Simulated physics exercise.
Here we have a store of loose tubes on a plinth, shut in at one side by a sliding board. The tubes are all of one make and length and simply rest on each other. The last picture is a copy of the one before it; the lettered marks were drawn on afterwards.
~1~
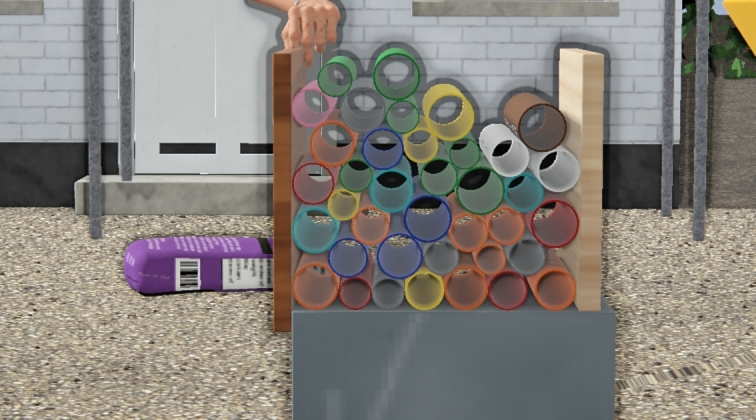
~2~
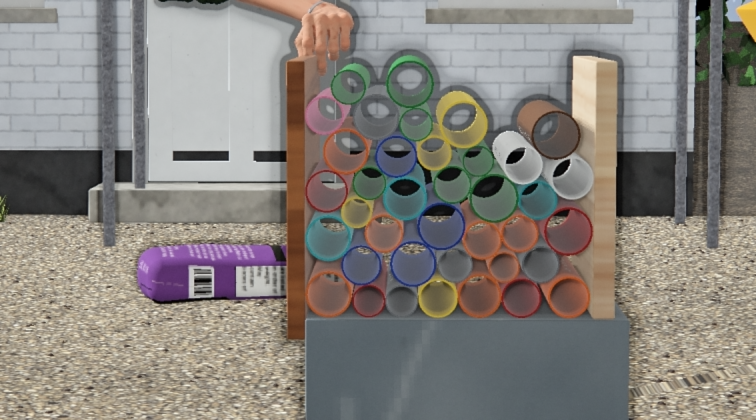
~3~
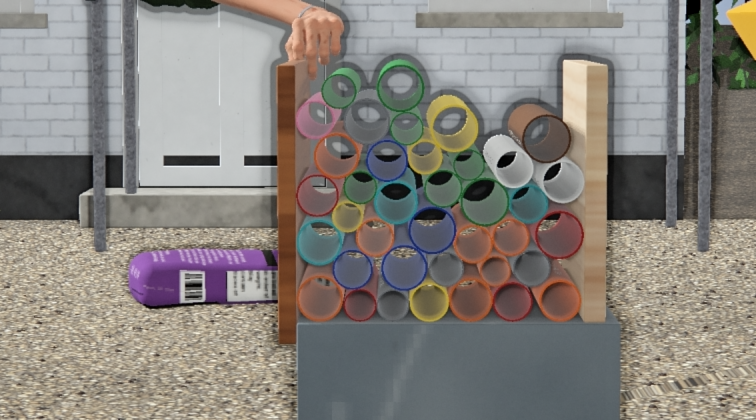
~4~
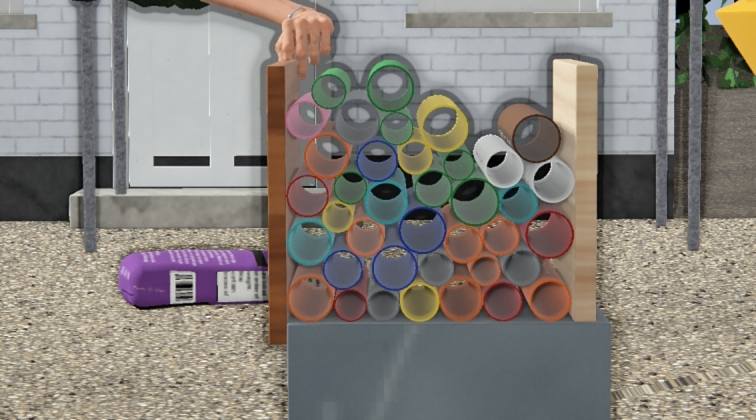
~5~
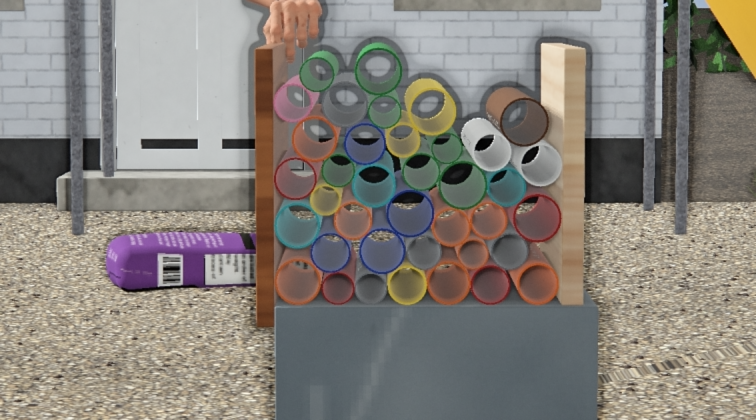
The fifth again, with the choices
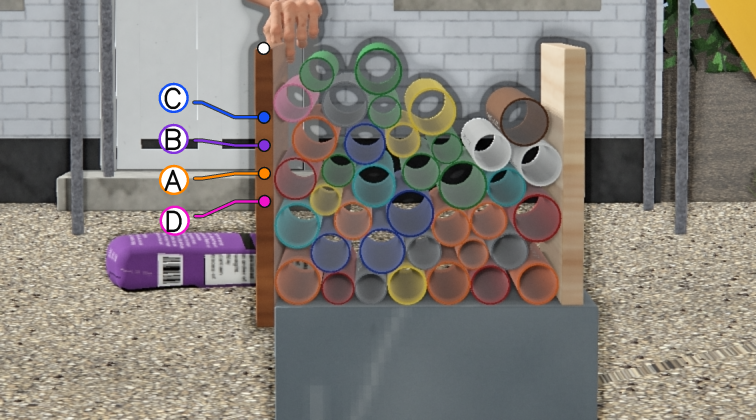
A hand resting on the top of a wooden side board beside stacked colourful tubes, all staying still as the view shifts slightly.
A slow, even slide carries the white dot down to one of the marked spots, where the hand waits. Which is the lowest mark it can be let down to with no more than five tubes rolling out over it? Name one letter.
At most to D.
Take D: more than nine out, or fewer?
Fewer than nine.
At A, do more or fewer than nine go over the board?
It loses fewer than nine.
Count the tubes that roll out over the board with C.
With C, none.
On the marked copy, A at (265, 174); B at (264, 146); C at (264, 117); D at (265, 201); the white dot at (264, 49).
Following D. Soon after the start, top of the board (273, 120).
Later, top of the board (274, 199).
In the end, top of the board (274, 201), four out over the board.
As for the rest, A three out over the board; B two out over the board; C none out over the board.
